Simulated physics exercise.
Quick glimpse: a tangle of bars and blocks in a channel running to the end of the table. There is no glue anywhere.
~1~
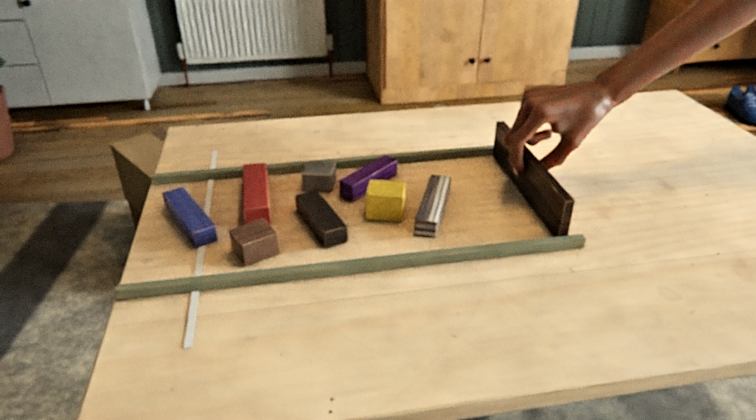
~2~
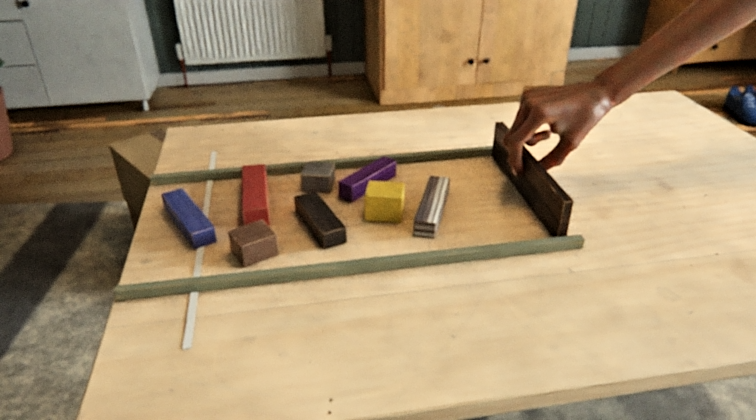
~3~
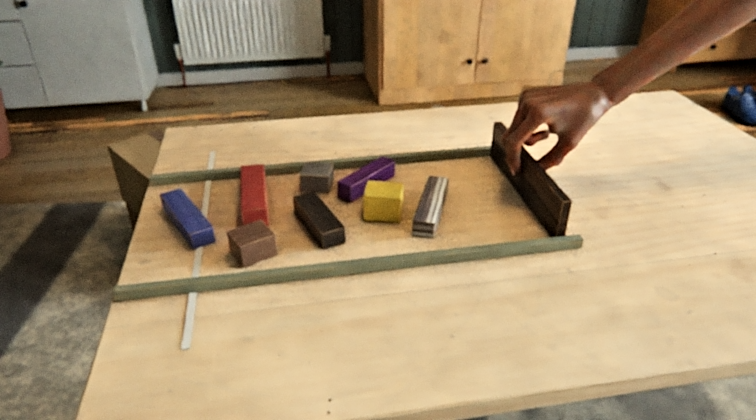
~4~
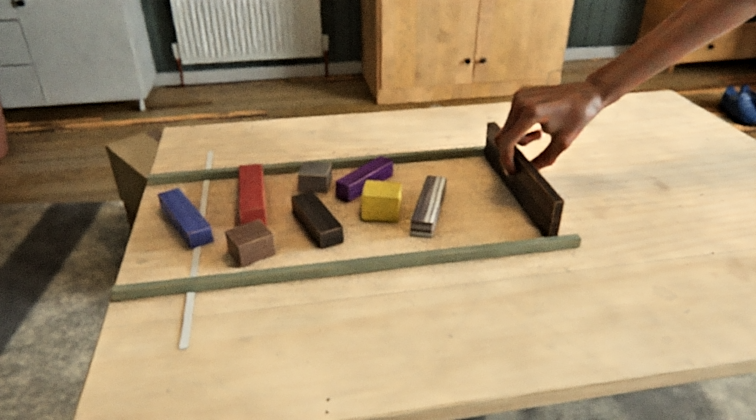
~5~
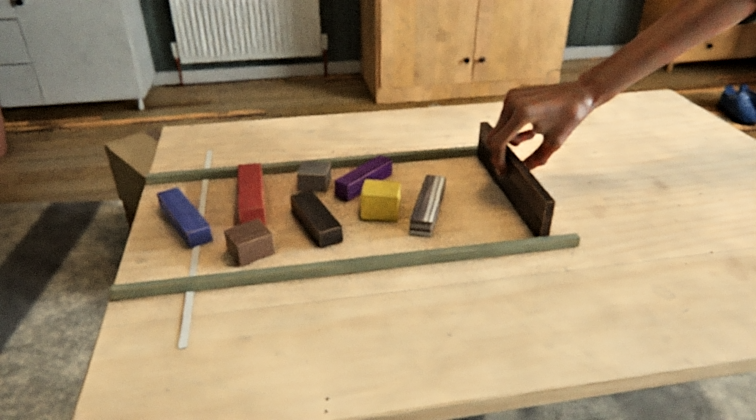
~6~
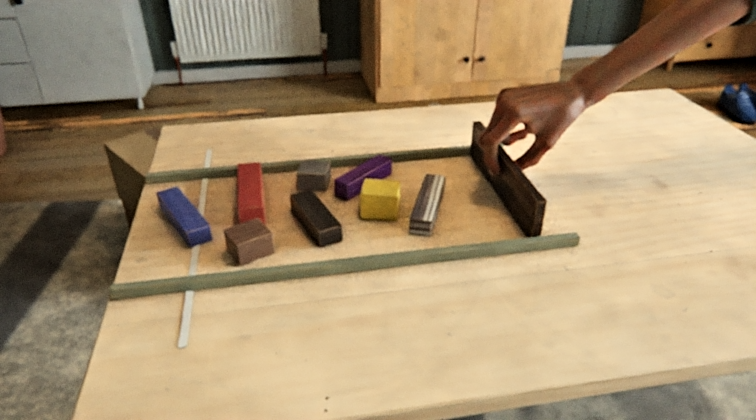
A hand slides a dark board slightly left along the channel toward the unmoving blocks.
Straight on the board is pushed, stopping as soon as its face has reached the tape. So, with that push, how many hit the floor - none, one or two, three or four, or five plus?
Odds are the fallen group will hold three or four.
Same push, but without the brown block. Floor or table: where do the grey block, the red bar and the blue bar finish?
Outcome for the grey block: It stays; for the red bar: It drops; for the blue bar: It drops.
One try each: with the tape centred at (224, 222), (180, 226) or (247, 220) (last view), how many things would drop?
It would be 2, 4 and 1.
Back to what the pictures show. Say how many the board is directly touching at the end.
Count: 2.
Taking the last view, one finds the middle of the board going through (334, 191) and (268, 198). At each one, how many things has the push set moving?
Tally: First 7; then 8.
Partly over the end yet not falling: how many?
Number: 0.
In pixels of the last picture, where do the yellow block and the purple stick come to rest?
They end up close to (152, 225) and (176, 197).
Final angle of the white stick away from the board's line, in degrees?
Around 0 degrees.
A little later, none off yet; blue bar at rest near (183, 216); brown block at rest near (249, 241); red bar at rest near (251, 192).
Next, none off yet; blue bar shifted a little near (167, 218); brown block shifted about its own width near (188, 248); red bar shifted a little near (213, 191).
When it is over, the number that fall off is three or four; down, black bar, red bar, brown block and blue bar.
